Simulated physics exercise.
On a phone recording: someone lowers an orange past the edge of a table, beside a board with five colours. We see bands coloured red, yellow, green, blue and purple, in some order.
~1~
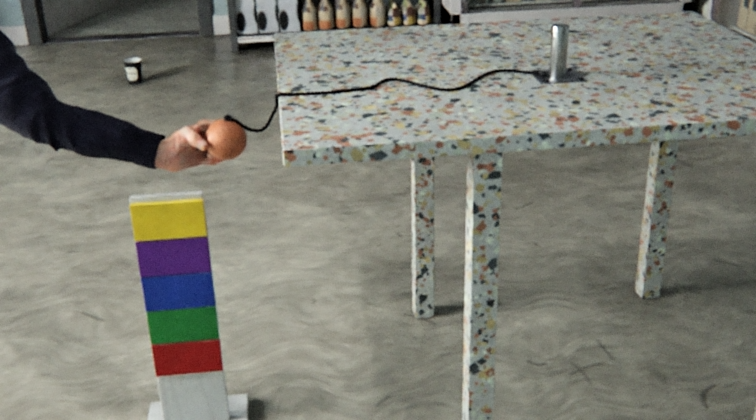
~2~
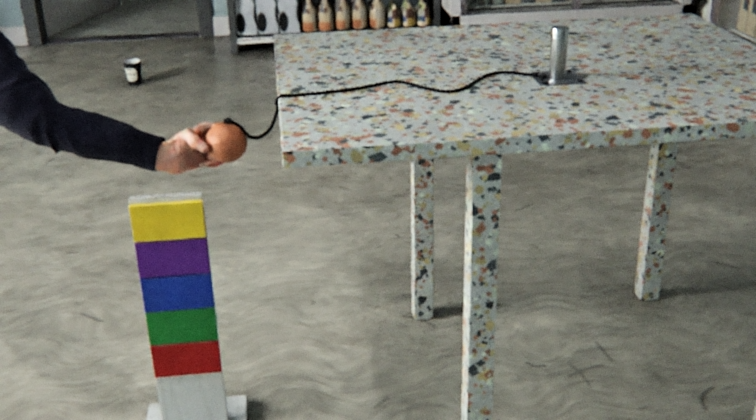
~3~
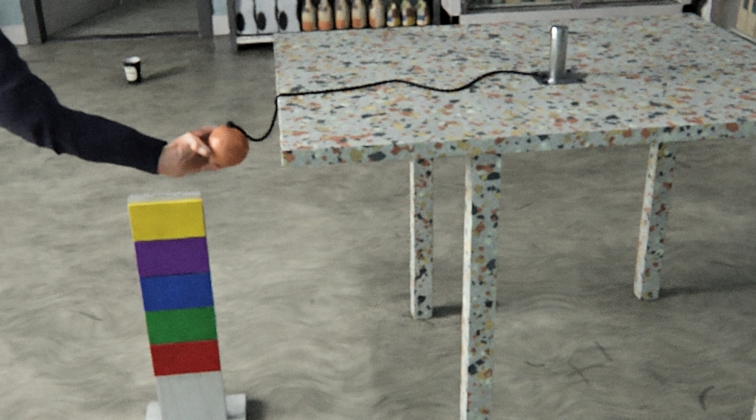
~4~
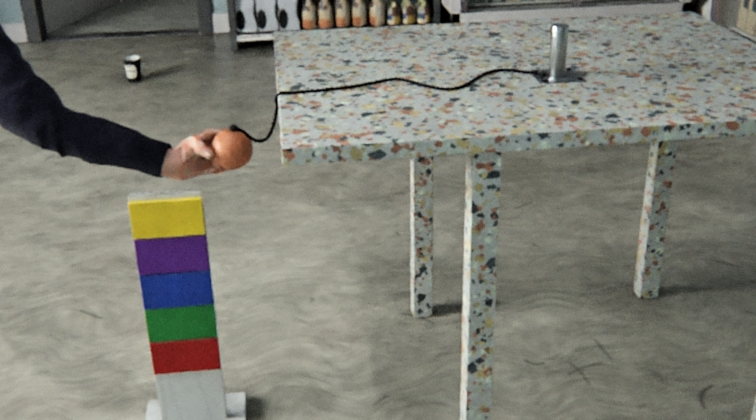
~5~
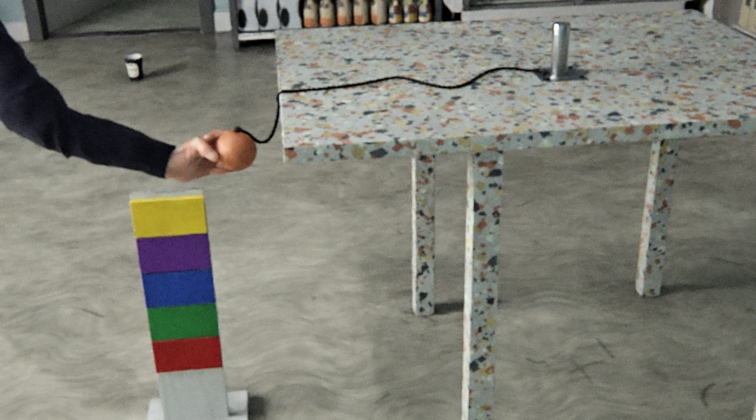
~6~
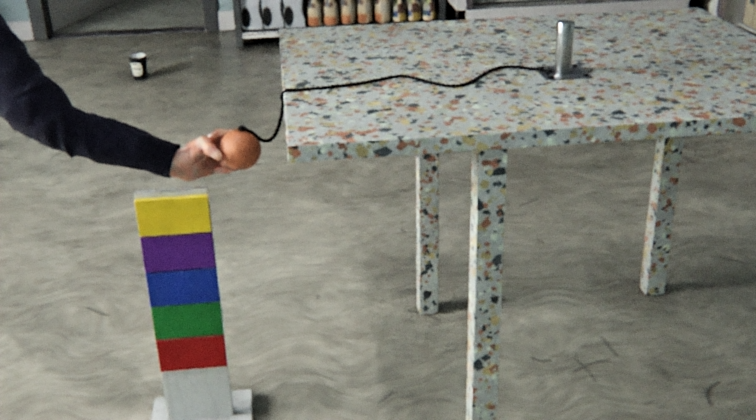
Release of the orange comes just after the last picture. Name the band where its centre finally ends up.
Its centre finishes at the purple band.
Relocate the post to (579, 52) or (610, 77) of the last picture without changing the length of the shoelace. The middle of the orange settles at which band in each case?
Going case by case, it's yellow and then yellow.
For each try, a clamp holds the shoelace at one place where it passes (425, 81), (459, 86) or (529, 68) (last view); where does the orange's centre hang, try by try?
(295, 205), (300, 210), (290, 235).
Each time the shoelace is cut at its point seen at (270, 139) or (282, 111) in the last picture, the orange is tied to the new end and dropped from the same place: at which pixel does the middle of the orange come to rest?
One per try, the spots are (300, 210) and (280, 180).
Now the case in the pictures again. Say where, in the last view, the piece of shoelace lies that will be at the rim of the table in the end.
About (335, 87).
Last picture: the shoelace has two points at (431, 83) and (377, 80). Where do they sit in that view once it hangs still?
(392, 80), then (326, 84).
Soon after, orange near (327, 226); level with purple.
After that, orange near (271, 236); level with purple.
In the end, orange near (288, 236); level with purple. The shoelace holds its middle at purple.
